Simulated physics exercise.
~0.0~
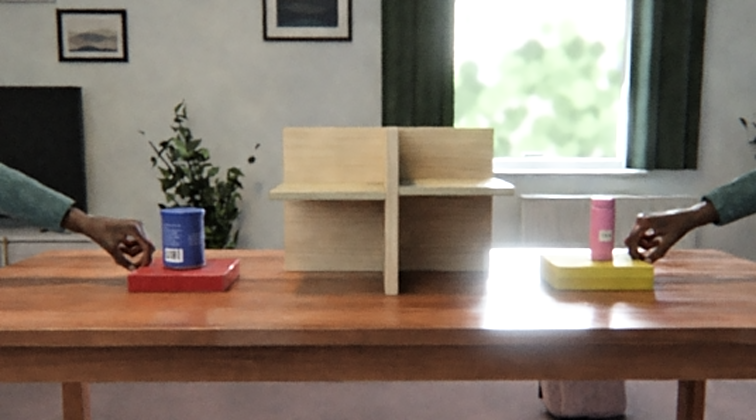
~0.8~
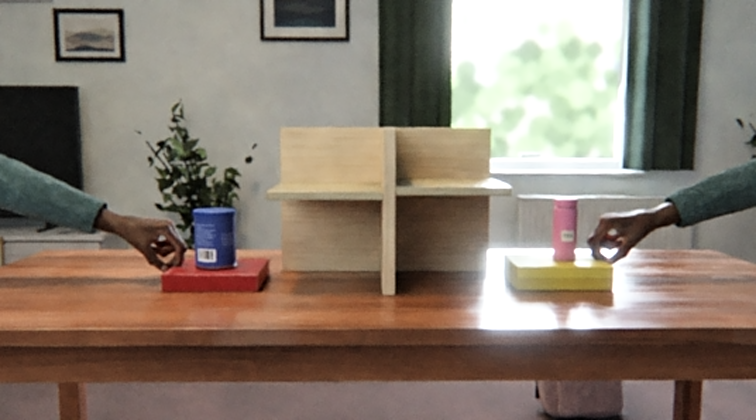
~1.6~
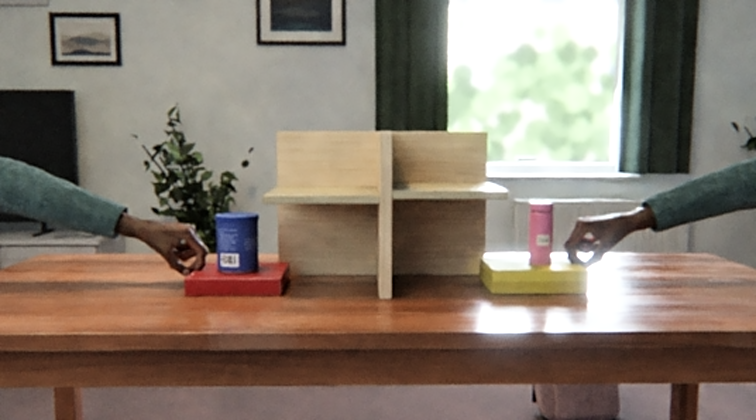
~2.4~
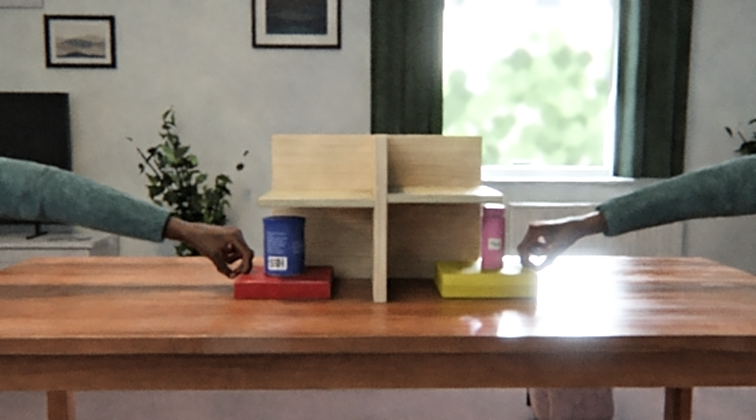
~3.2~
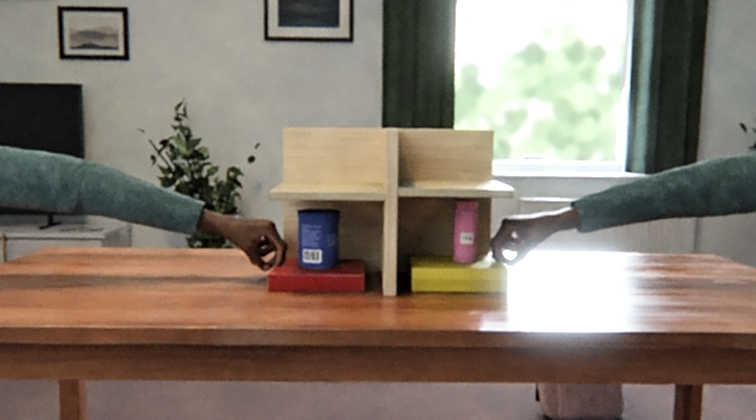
A red tray carrying an upright blue tin and a yellow board carrying a pink shaker are slid inward across a wooden table by two hands, entering opposite sides of a wooden stand, where both containers end upright beneath the shelf without touching it.
